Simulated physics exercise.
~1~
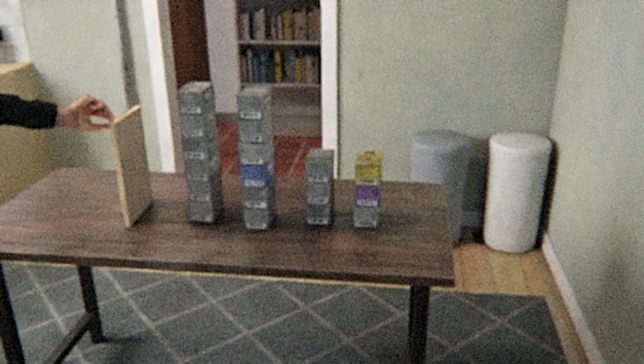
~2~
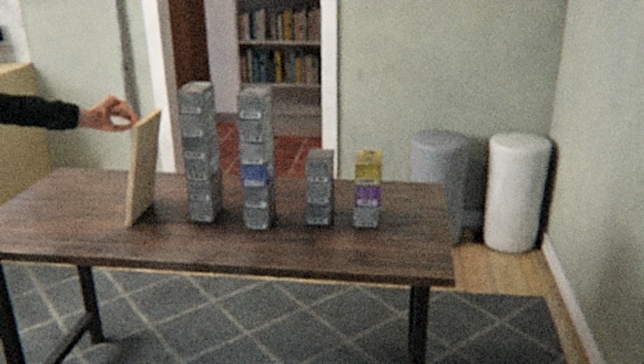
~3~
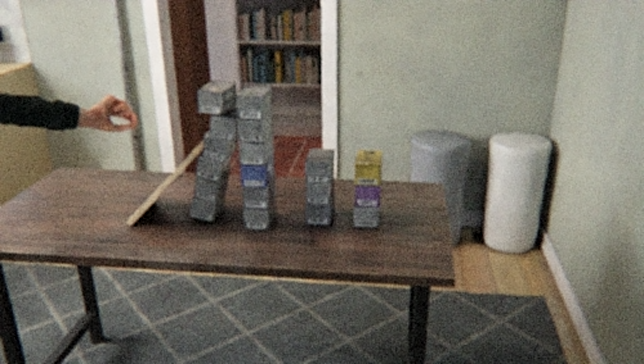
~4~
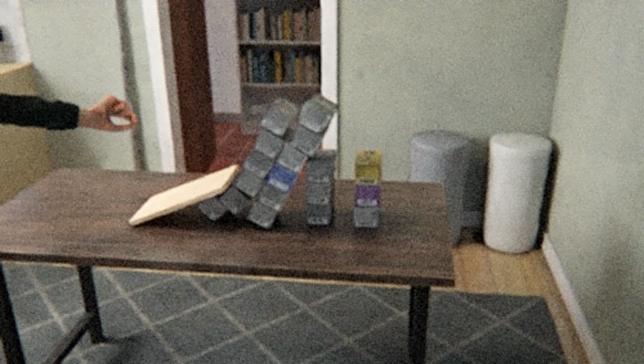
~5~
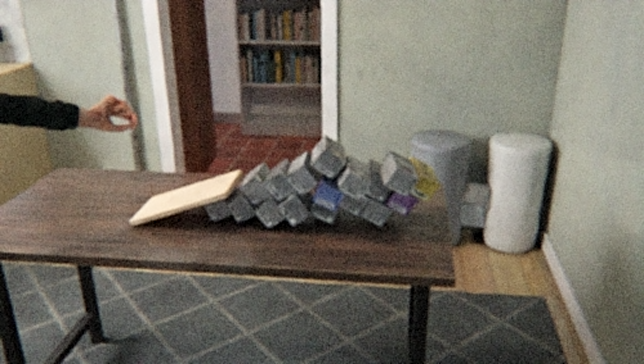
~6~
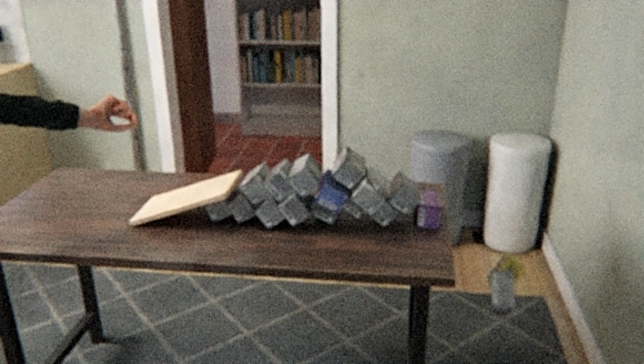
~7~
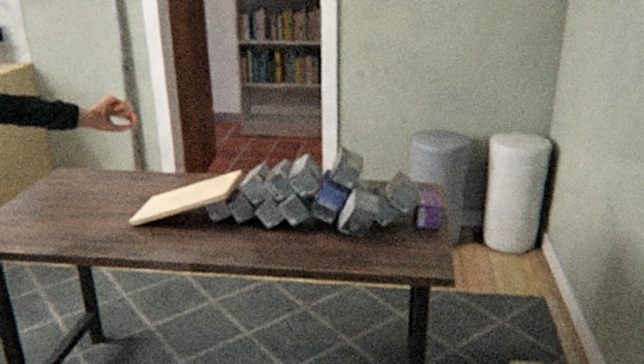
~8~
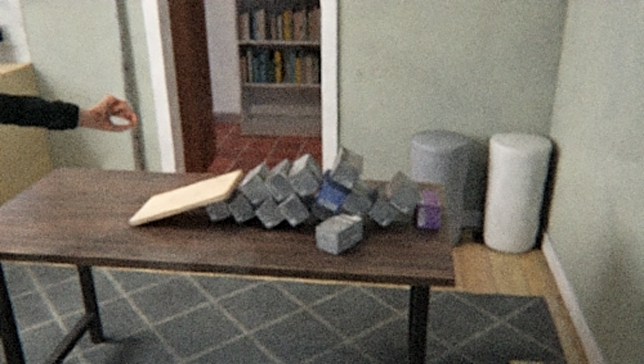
The footage shows a hand releasing an upright board on a wooden table, which tips rightward into four stacks of mostly gray packets, toppling them in turn; the yellow packet falls off the table's right end, while the purple one rests on its side near the edge.
